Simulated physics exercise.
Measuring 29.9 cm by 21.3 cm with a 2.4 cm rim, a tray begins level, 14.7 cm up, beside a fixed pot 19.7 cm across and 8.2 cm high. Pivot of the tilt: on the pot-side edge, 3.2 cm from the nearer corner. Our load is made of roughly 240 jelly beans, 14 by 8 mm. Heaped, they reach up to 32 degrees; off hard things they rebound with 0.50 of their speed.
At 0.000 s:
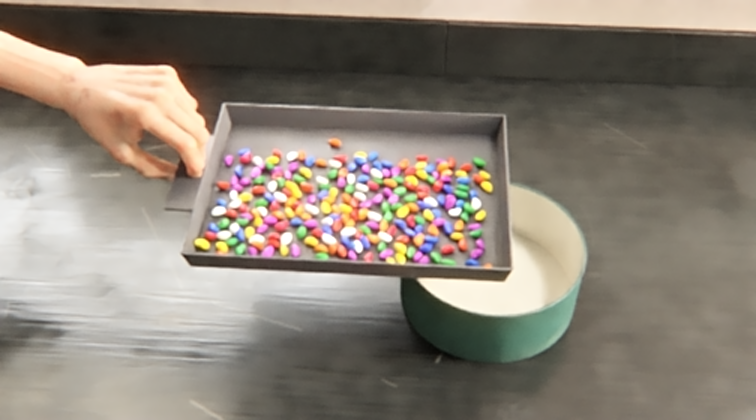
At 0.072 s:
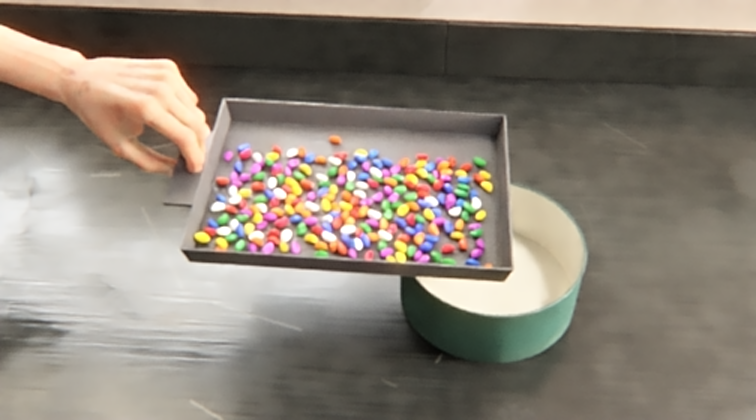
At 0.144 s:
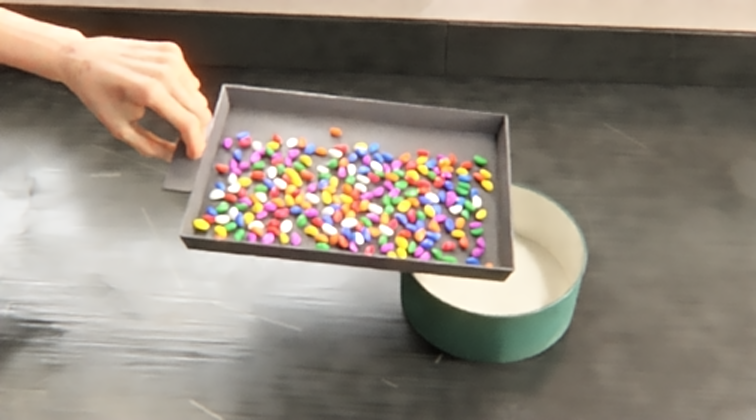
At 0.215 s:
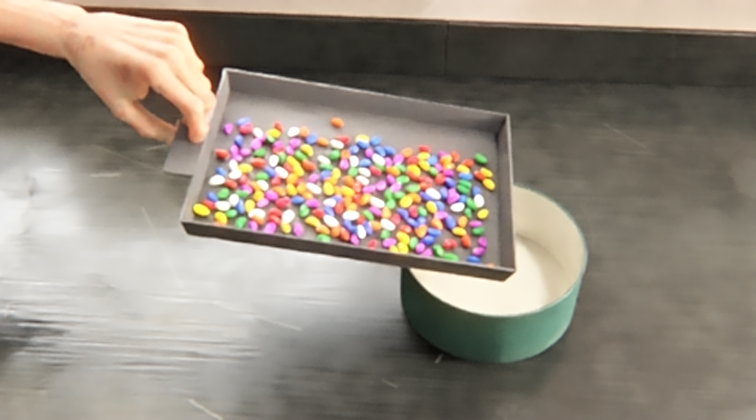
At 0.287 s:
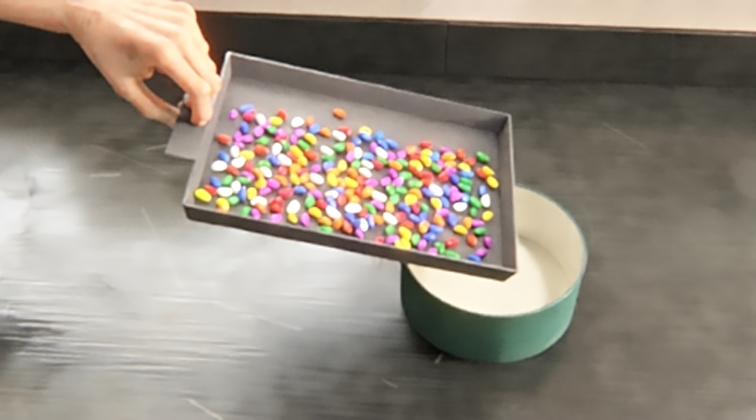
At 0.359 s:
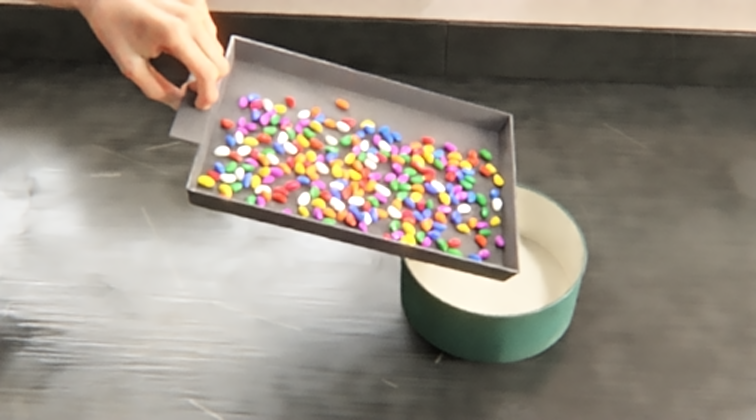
Brightly coloured jelly beans in red, yellow, green, blue, purple, orange and white cover a dark rectangular tray, seen from above at an angle over a dark, streaked countertop. A hand at the upper left grips the tray's tab, and a green pot with a cream interior sits below its right edge. The hand raises the left side, tilting the tray steadily down to the right, while the camera stays still.
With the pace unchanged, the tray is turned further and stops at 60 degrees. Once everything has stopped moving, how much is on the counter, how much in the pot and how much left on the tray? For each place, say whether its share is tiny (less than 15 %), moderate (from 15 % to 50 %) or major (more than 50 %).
Shares - counter: Tiny, pot: Tiny, tray: Major.
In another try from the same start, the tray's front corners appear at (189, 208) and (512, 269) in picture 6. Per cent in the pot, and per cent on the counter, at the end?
Per cent by place - pot 0, counter 25.
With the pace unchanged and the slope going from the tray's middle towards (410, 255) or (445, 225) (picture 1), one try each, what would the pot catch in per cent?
Estimate: Some 0 % and some 5 % respectively.
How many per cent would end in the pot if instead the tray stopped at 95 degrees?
That comes out at some 65 per cent.
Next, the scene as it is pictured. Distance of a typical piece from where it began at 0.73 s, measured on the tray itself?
Roughly 7 cm.
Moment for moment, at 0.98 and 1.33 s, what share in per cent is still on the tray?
Roughly 100 then 90.
After 0.73 s, tilt 38 degrees; the tray holds 100 %, the pot 0 %.
Then, at 0.98 s, tilt 52 degrees; the tray holds 100 %, the pot 0 %.
Then, at 1.33 s, tilt 60 degrees; the tray holds 90 %, the pot 5 %.
In the end, at 2.3 s, counter 10 %, pot 5 %, tray 85 %.
